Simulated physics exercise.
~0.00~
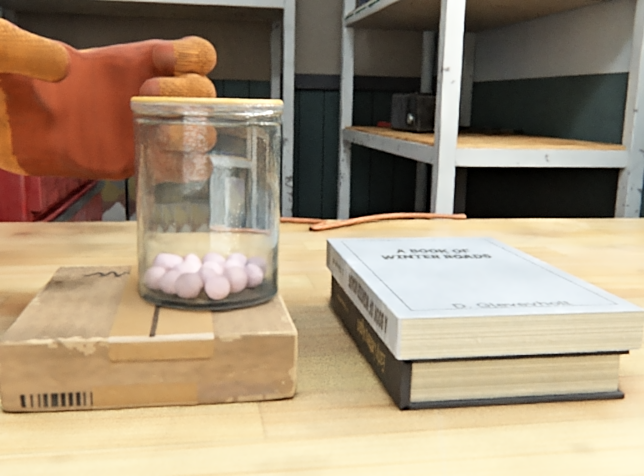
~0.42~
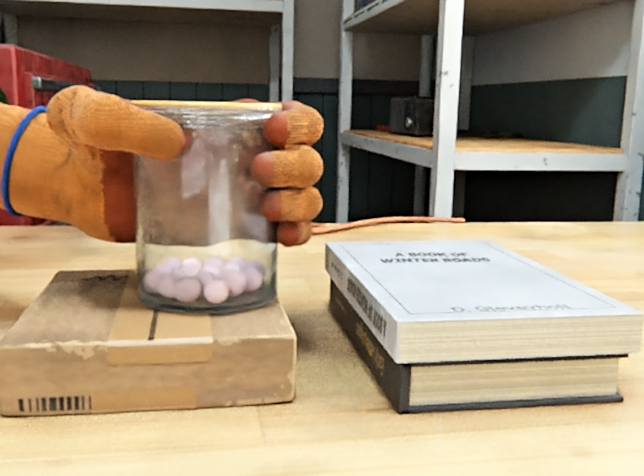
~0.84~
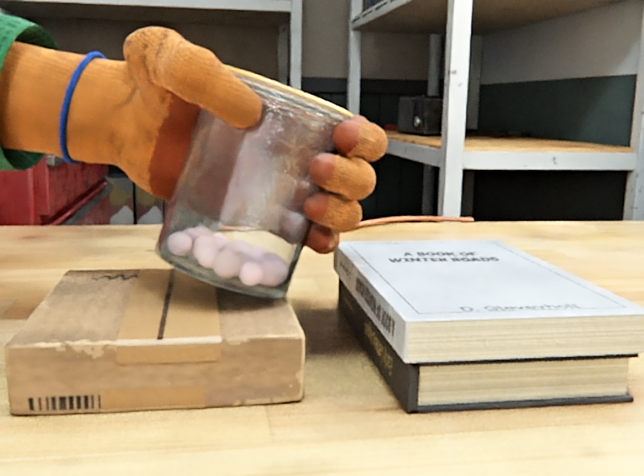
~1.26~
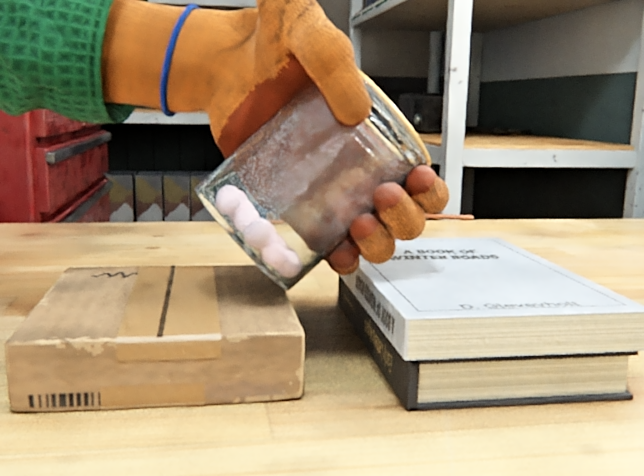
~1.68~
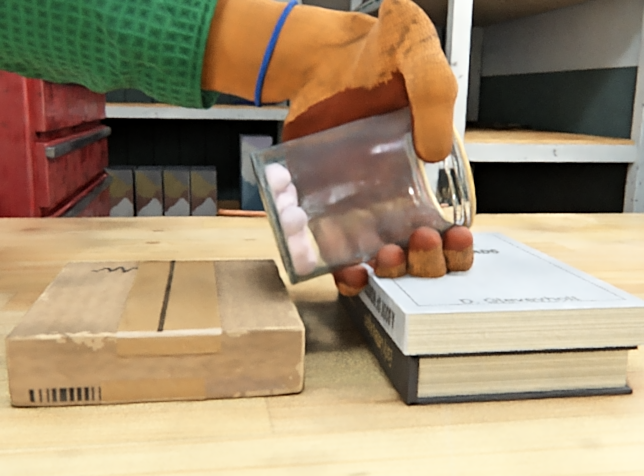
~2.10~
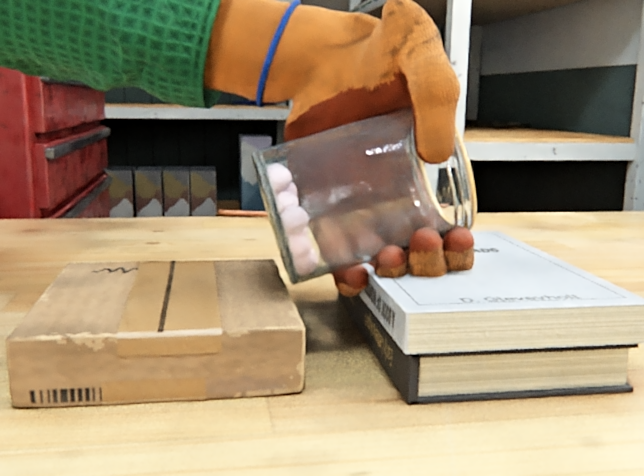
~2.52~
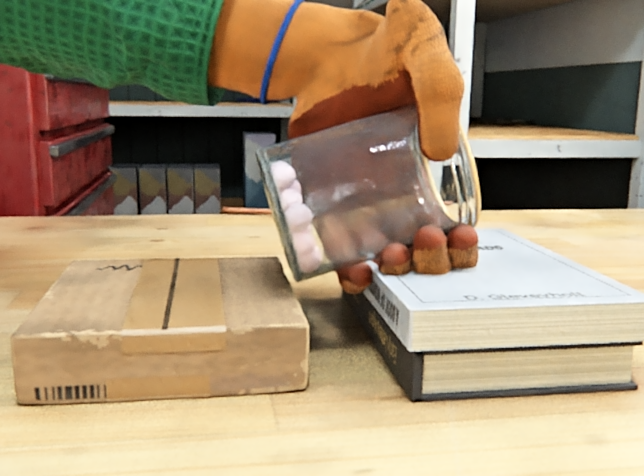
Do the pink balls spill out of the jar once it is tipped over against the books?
No, none of the balls come out. They stay piled at the base of the jar while the hand holds it nearly on its side against the books.
